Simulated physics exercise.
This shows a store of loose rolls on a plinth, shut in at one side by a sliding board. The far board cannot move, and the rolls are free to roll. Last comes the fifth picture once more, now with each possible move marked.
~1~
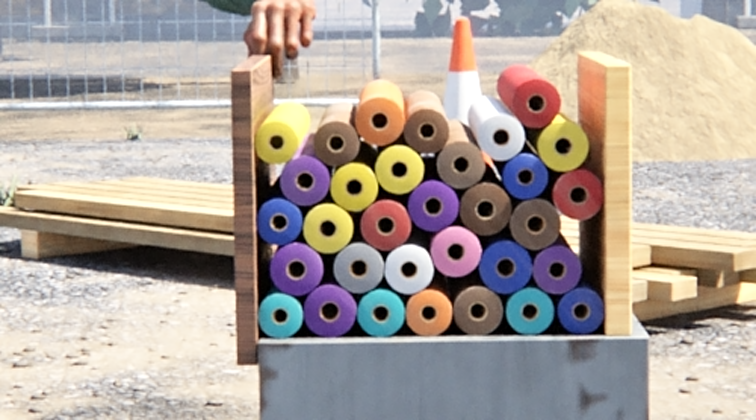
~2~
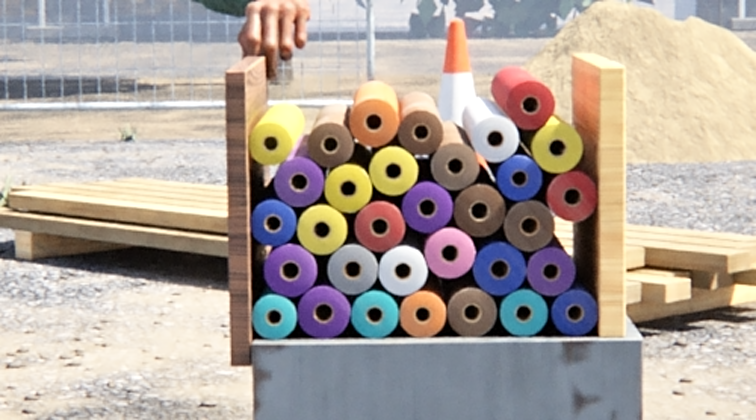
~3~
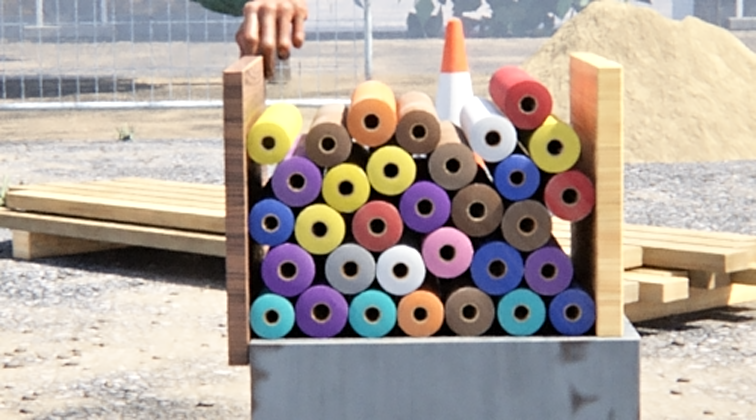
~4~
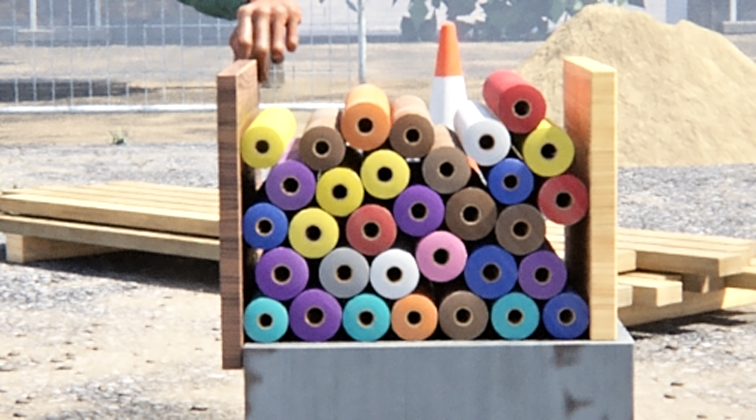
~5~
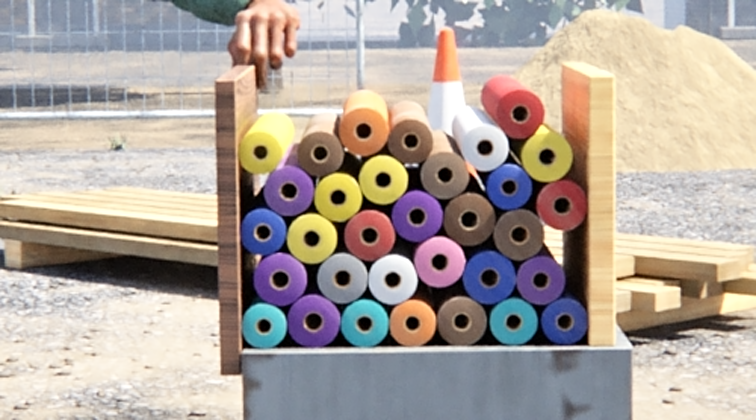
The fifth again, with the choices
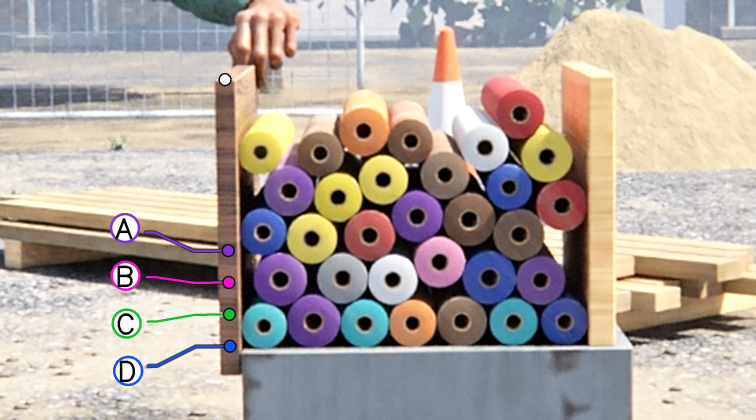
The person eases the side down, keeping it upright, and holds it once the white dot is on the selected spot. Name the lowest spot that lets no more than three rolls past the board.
The last mark within the limit is A.
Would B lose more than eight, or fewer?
Fewer than eight.
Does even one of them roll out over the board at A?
At A: Yes.
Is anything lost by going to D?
Yes.
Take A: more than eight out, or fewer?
At A, fewer than eight.
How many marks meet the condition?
The number is one.
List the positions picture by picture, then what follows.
In the first frame, a yellow roll (328, 229); a blue roll (525, 176); a yellow roll (399, 170).
In the second frame, a yellow roll (393, 171); a red roll (530, 105).
In the third frame, side board (248, 198); a turquoise roll (272, 316).
In the fourth frame, a turquoise roll (515, 316); a white roll (394, 274).
In the fifth frame, a yellow roll (311, 239); a blue roll (509, 187); a yellow roll (383, 180).
On the marked copy, A at (228, 251); B at (229, 283); C at (229, 314); D at (230, 346); the white dot at (225, 79).
Following A. Soon after the start, top of the board (238, 157).
Later, top of the board (240, 245).
In the end, top of the board (240, 250), one out over the board.
As for the rest, B four out over the board; C four out over the board; D more than three out over the board.
